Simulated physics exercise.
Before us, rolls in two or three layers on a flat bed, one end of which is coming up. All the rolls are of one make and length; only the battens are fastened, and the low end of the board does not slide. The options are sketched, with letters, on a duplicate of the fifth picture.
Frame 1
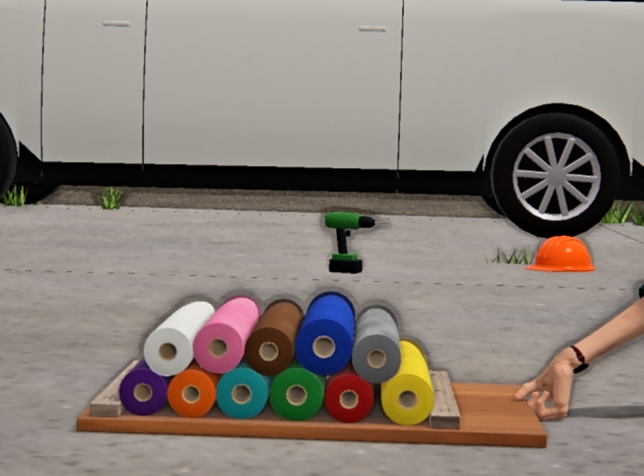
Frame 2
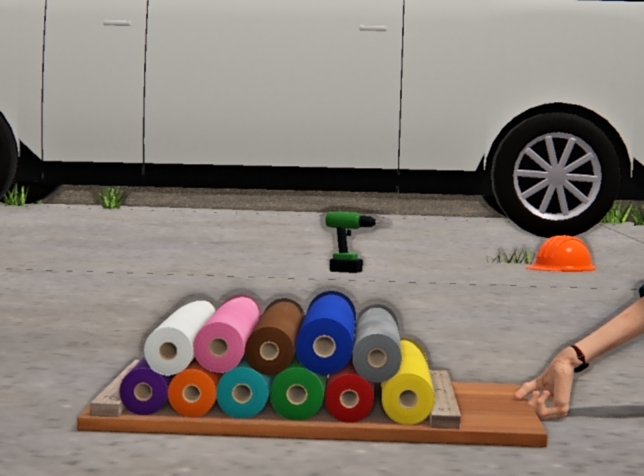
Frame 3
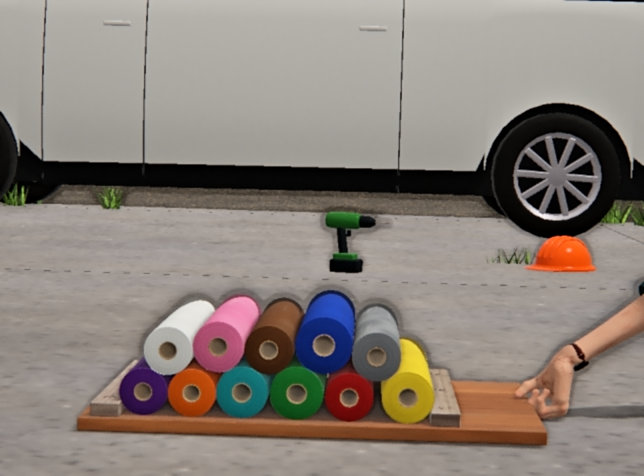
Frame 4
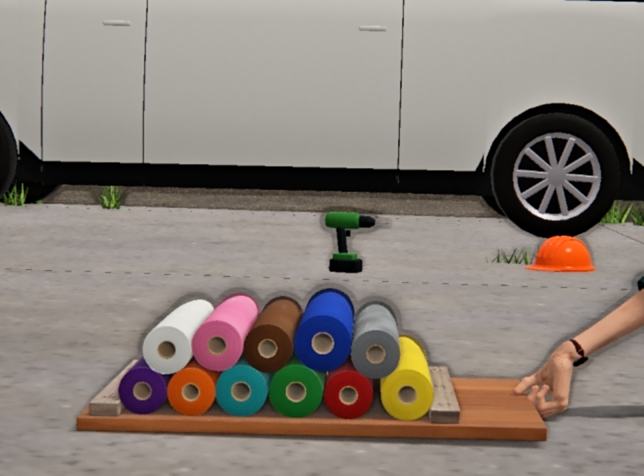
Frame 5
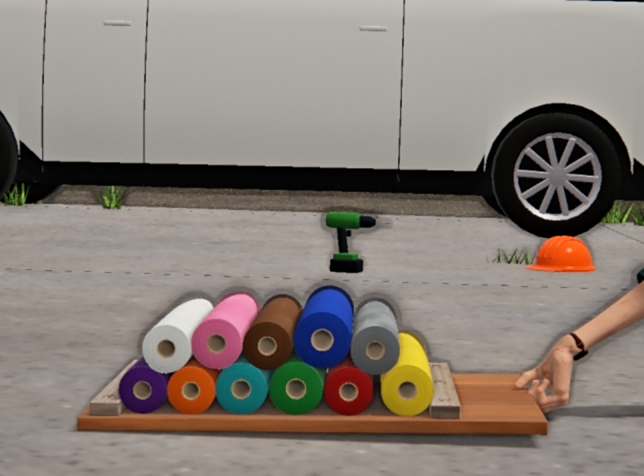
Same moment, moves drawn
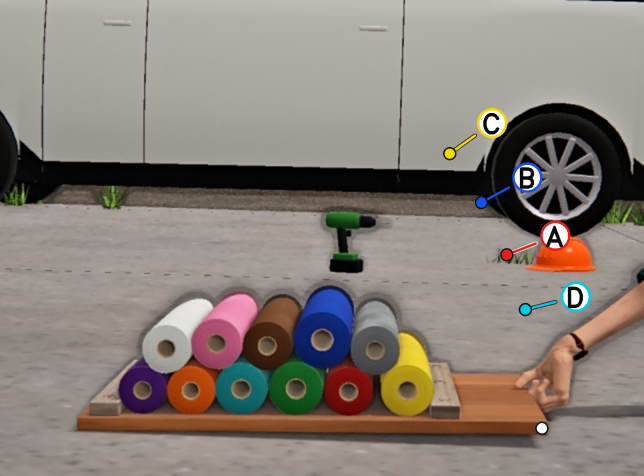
To begin with, coloured rolls rest in two layers between battens on a wooden board, in front of a parked pale vehicle, with a hand gripping the board's right end. The hand then raises that end very slightly, and the rolls tilt with the board, keeping their places in the stack.
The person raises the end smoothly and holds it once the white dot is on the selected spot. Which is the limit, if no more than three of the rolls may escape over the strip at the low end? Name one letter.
It can be raised to A.
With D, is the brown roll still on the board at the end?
The brown roll: Yes.
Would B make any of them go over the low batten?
Yes.
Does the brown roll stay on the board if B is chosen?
No, with B.
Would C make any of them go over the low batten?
Yes.
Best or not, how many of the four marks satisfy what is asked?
Two of them.
On the marked copy, A at (507, 255); B at (481, 203); C at (450, 153); D at (526, 310); the white dot at (542, 428).
Following A. Soon after the start, board at 15°.
Later, board at 23°.
In the end, board at 23°, two over the low batten (white, pink).
As for the rest, B five over the low batten; C five over the low batten; D none over the low batten.
